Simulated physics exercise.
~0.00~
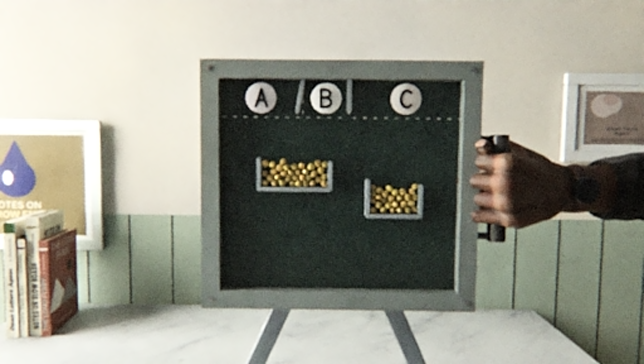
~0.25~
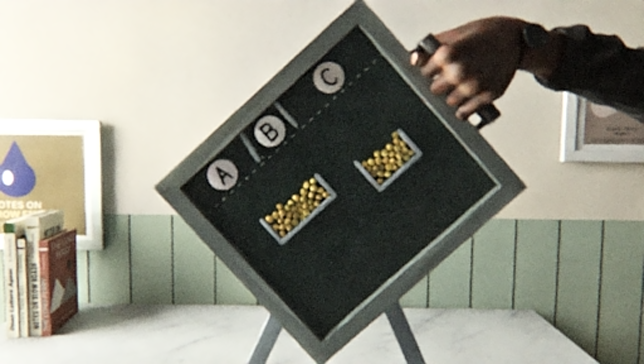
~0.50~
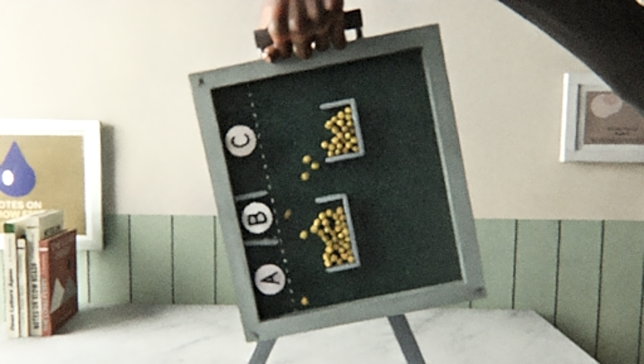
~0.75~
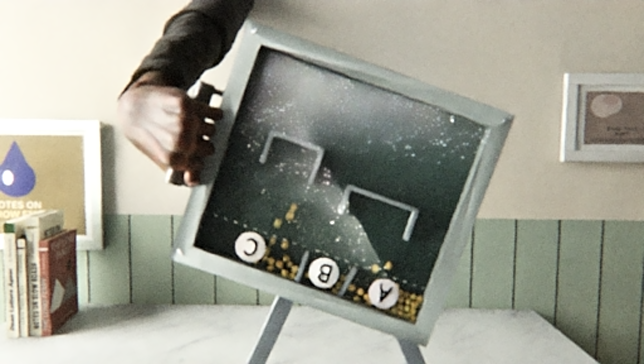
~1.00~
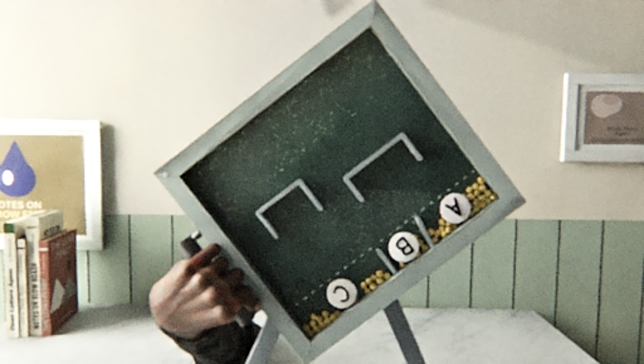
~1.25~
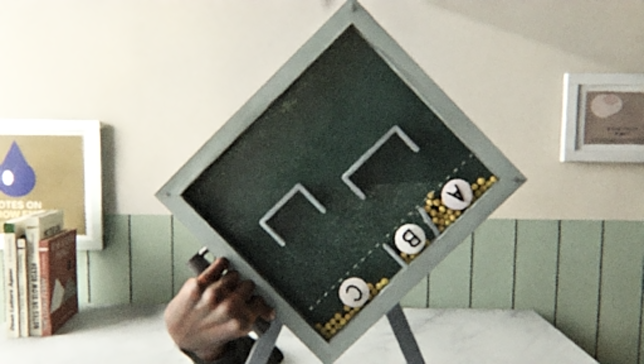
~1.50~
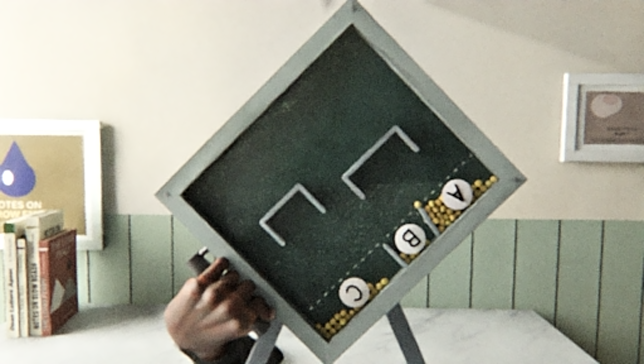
A dark-sleeved arm reaches in from the right to grip the handle of a grey-framed, dark green case on a pale tabletop, seen straight on by a still camera. Books and a blue-drop poster stand at left, and the case holds yellow chickpeas in two trays below labels A, B and C. The hand turns the case anticlockwise, and the chickpeas spill from the trays as it tips over. They gather along the lettered edge, now lowest. The case stops tilted, with most chickpeas by A, fewer by C and fewest by B.
